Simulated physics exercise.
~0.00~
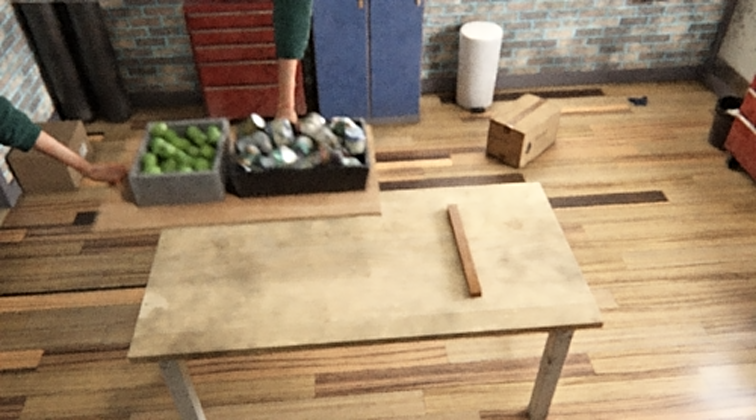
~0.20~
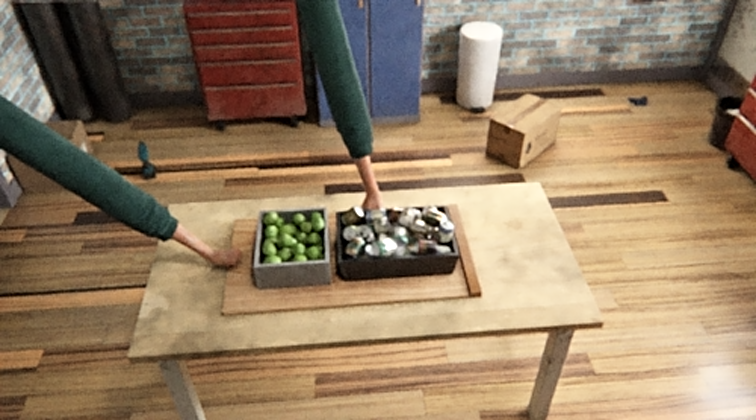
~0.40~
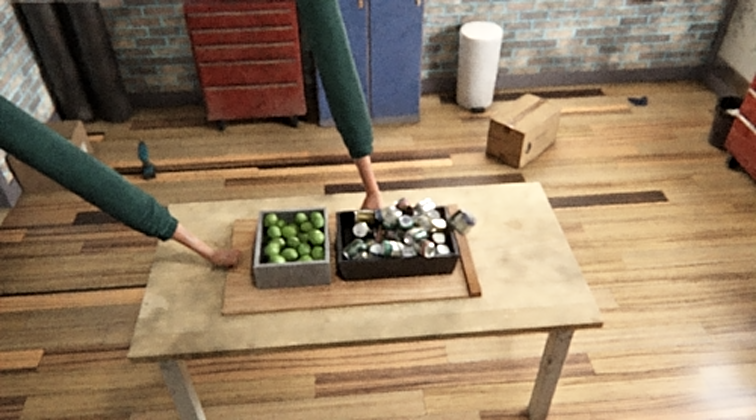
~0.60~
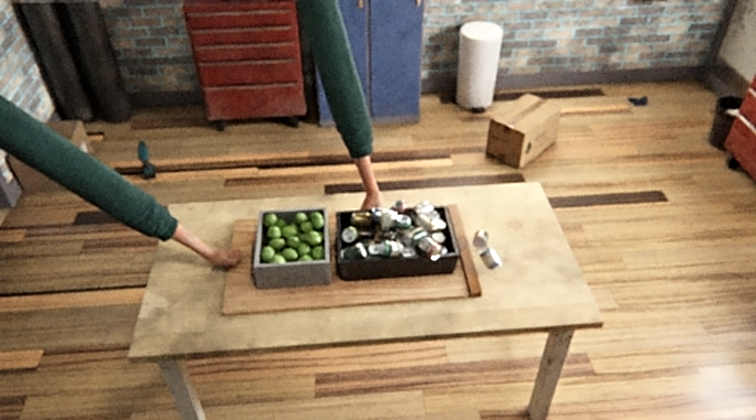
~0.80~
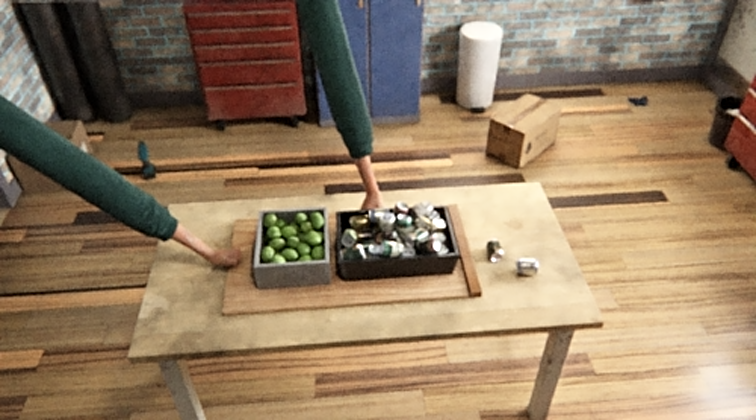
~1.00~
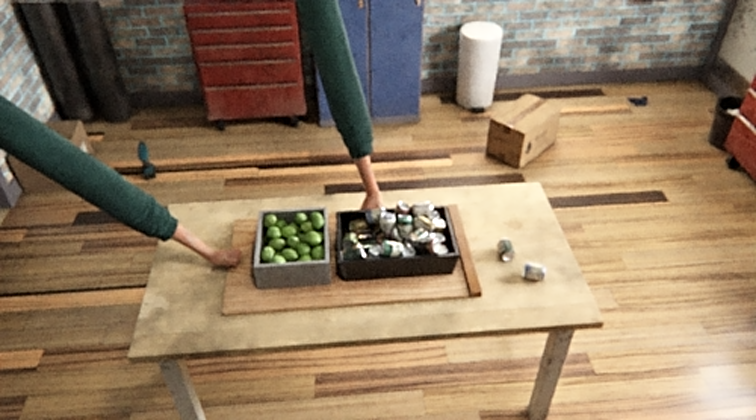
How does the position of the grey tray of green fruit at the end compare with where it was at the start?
At the start the grey tray is held up on the board towards the upper left, beyond the far edge of the table. By the end it has moved right and down and sits on the board on the table, left of the black tray.
